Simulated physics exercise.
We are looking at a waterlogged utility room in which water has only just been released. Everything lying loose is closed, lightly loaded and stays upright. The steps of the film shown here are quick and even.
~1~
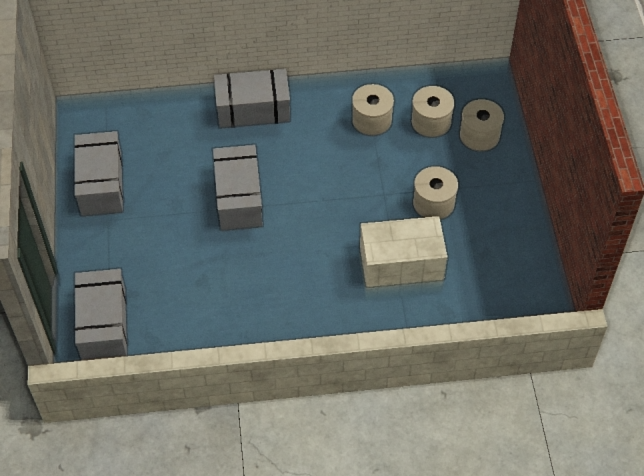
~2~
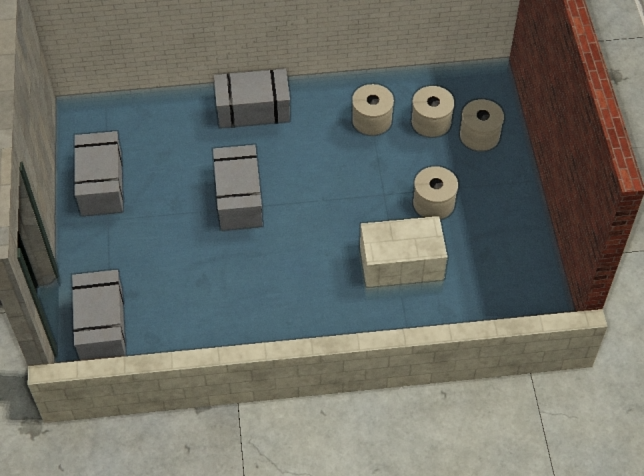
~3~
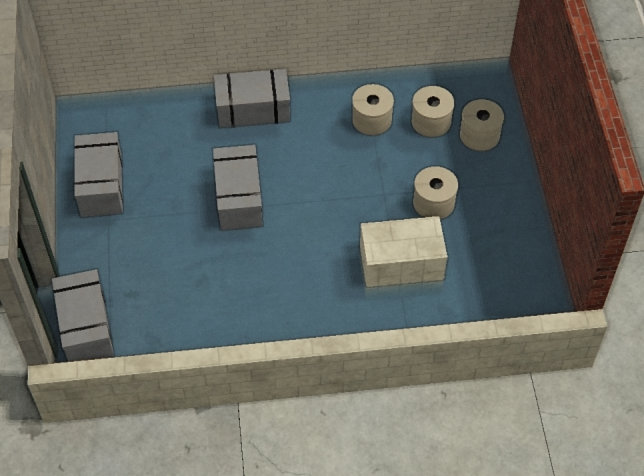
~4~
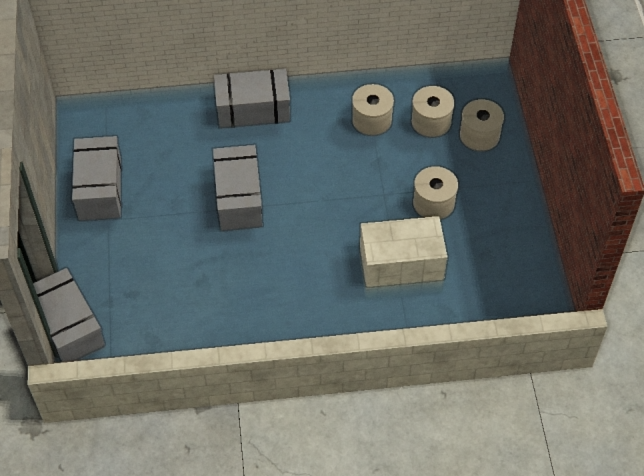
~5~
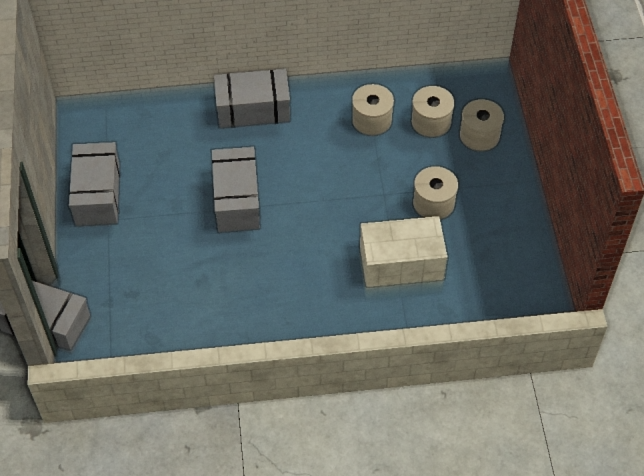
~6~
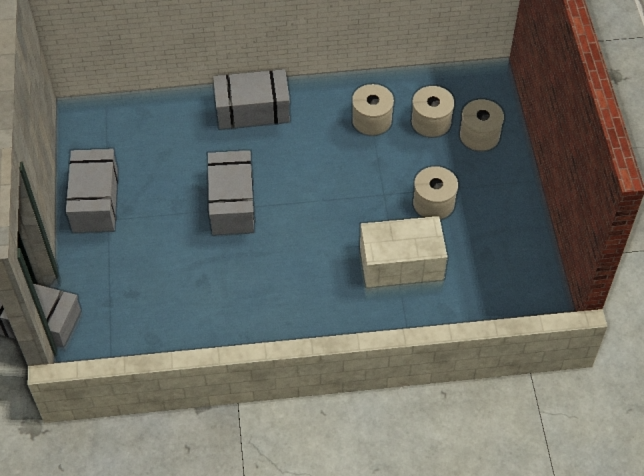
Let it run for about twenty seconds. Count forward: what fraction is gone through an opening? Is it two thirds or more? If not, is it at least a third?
No to both, it is under a third.
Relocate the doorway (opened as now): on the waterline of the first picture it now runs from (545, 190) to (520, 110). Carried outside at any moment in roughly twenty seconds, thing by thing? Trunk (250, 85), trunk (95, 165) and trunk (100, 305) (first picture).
The three read escape, no escape and no escape, respectively.
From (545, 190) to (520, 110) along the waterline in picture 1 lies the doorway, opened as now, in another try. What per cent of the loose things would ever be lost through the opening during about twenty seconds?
Near 80 in a hundred.
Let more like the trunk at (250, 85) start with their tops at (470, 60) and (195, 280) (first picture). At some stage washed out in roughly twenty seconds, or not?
Held back; held back.
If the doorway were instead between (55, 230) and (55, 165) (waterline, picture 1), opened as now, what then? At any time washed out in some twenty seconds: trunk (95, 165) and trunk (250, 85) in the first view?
Well, the first one leaves, but the second one never leaves.
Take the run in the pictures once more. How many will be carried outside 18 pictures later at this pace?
0.
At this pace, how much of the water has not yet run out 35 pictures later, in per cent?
Near 66 in a hundred.
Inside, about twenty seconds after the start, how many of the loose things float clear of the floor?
The answer is 7.
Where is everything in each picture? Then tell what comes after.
A trunk at (98, 305), afloat; a trunk at (96, 163), afloat; 0 of 8 have shifted, in the first frame.
A trunk at (96, 307) floats; a trunk at (96, 163), afloat; 0 of 8 have shifted, in the second frame.
A trunk at (80, 308) floats, close to its start; a trunk at (96, 163), afloat; 1 of 8 have shifted, in the third frame.
A trunk at (62, 307) floats, a stride from its start; a trunk at (95, 167) floats, close to its start; 1 of 8 have shifted, in the fourth frame.
A trunk at (39, 305), afloat, a stride from its start; a trunk at (92, 173) floats, close to its start; 2 of 8 have shifted, in the fifth frame.
A trunk at (30, 304) floats, a stride from its start; a trunk at (90, 180) floats, close to its start; 3 of 8 have shifted, in the sixth frame.
A moment on, 0 of 8 are out; 8 afloat.
Next, 0 of 8 are out; 7 afloat.
Later, 0 of 8 are out; 7 afloat.
In the end, 0 of 8 are out; 7 afloat.
